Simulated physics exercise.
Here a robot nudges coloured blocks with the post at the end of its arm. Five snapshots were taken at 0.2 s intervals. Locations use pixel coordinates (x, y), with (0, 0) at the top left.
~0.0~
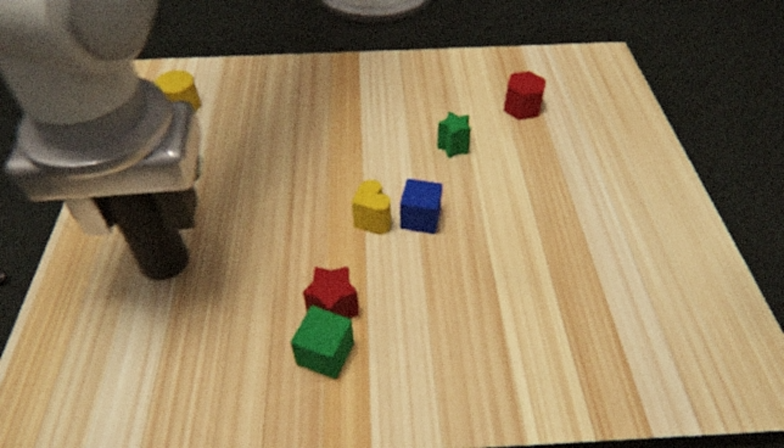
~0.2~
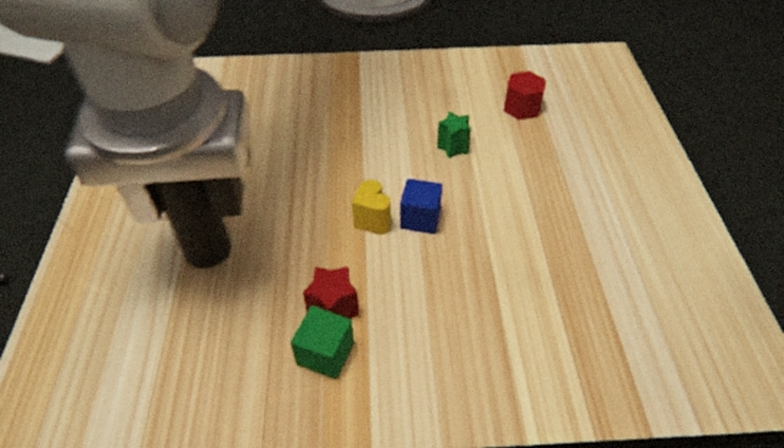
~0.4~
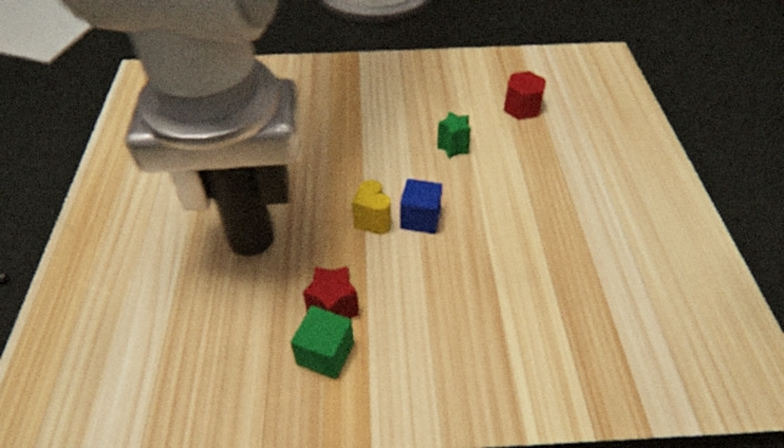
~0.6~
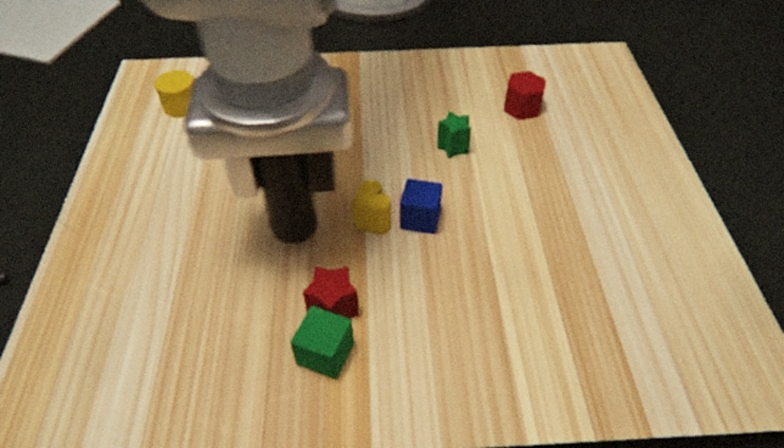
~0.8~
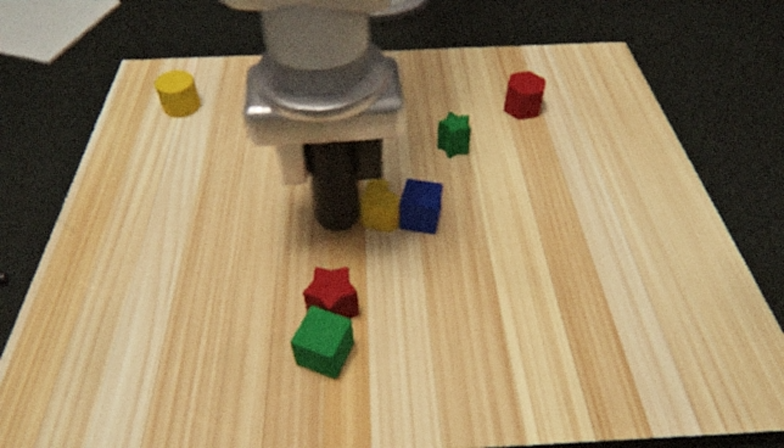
A robot arm moves its dark post rightward across the board and nudges the yellow block.
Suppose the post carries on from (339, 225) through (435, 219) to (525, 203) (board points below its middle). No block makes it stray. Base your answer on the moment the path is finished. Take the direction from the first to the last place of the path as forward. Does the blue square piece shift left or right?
Shifts left.
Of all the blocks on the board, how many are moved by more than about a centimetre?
Blocks moved: Two.
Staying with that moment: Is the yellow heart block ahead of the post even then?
My answer is yes.
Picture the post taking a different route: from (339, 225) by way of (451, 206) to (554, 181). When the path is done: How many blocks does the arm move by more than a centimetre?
In total, two blocks get moved by over 1 cm.
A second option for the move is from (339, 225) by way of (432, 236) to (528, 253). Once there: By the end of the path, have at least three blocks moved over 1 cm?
No, it doesn't check out.
What follows on the original path. One third of the way, post at (405, 213); yellow heart block at (447, 191); blue square piece at (481, 185), turned 40° anticlockwise.
Two thirds of the way, post at (469, 203); yellow heart block at (510, 179); blue square piece at (540, 170), turned 50° anticlockwise.
At the end, post at (527, 193); red star block unmoved; yellow heart block at (564, 166), turned 30° anticlockwise; blue square piece at (584, 150), turned 65° anticlockwise.
